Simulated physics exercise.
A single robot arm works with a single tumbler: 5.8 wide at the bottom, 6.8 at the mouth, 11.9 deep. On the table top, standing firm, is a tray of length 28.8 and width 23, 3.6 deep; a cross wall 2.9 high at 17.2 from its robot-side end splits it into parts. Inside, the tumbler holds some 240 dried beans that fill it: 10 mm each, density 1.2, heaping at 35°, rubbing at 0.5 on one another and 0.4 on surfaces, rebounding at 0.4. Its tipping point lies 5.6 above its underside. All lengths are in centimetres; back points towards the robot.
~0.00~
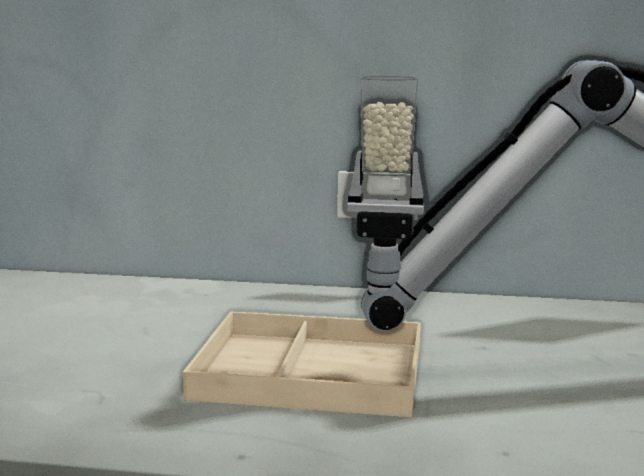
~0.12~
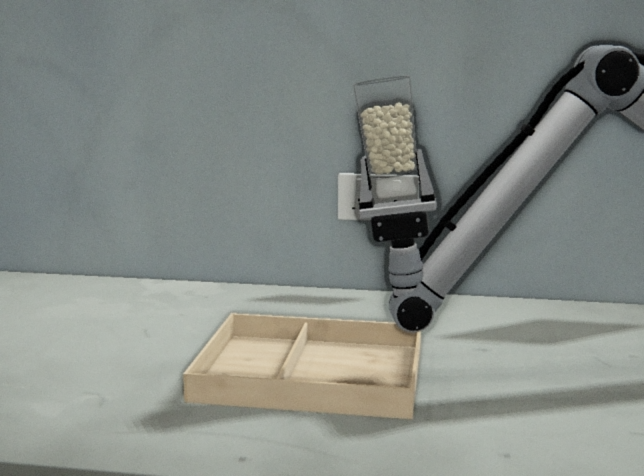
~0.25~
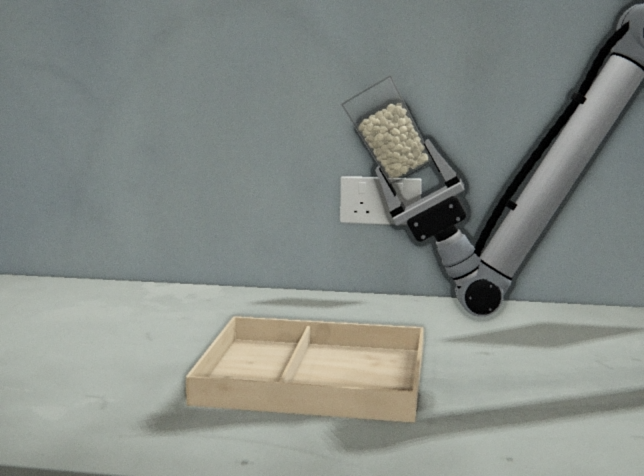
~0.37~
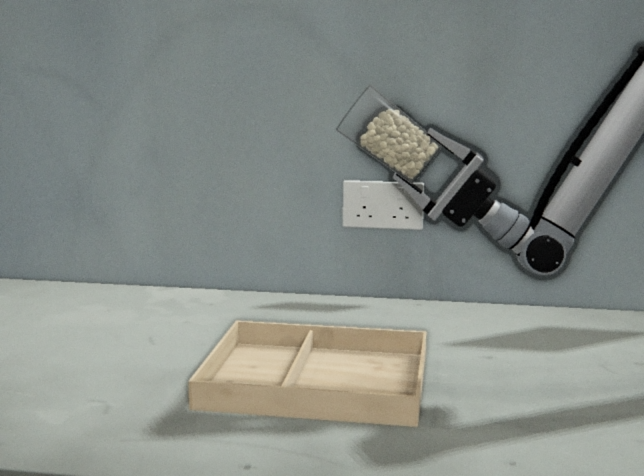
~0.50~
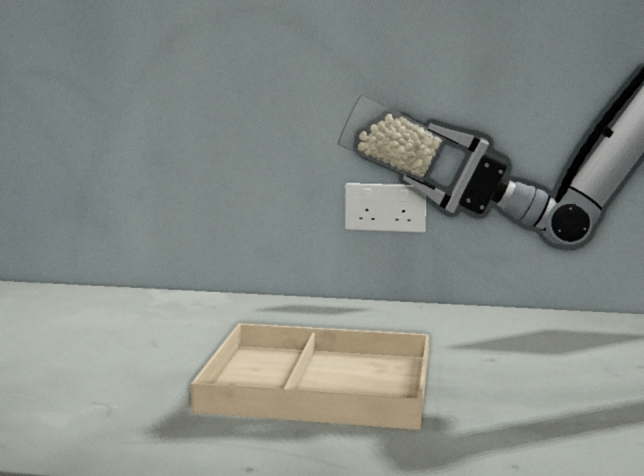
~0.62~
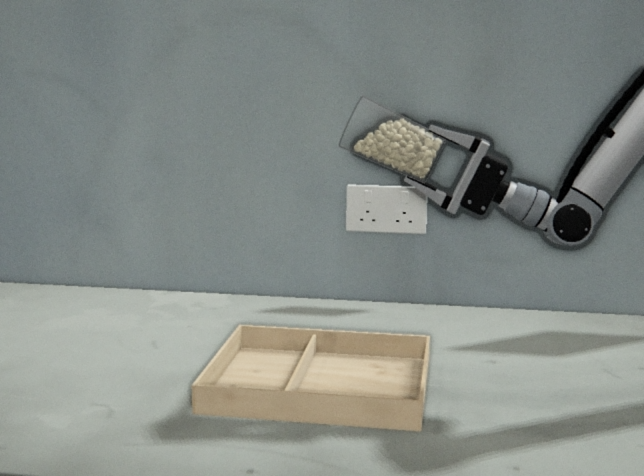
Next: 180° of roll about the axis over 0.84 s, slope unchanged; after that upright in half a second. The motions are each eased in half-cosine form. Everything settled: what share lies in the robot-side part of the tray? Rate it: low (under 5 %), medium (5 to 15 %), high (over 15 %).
Rating: Low.
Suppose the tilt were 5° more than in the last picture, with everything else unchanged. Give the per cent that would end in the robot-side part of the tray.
It would come to roughly 0 percent.
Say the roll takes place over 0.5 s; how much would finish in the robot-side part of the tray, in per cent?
You'd be looking at some 0 per cent.
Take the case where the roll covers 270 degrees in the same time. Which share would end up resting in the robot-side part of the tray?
Estimate: Approx. 0 per cent.
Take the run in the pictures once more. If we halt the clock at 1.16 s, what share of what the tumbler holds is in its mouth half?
Mouth-half share: Approx. 35 %.
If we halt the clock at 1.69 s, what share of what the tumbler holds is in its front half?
55 per cent or thereabouts.
By 1.16 s, tipped 66°, highest piece 37 above the table; 243 in the tumbler.
By 1.69 s, tipped 37°, highest piece 37 above the table; 243 in the tumbler.
By 2.16 s, upright, highest piece 39 above the table; 243 in the tumbler.
By 2.86 s, upright, highest piece 39 above the table; 243 in the tumbler.
Final count, 243 in the tumbler. That is 0 % in the robot-side part of the tray.
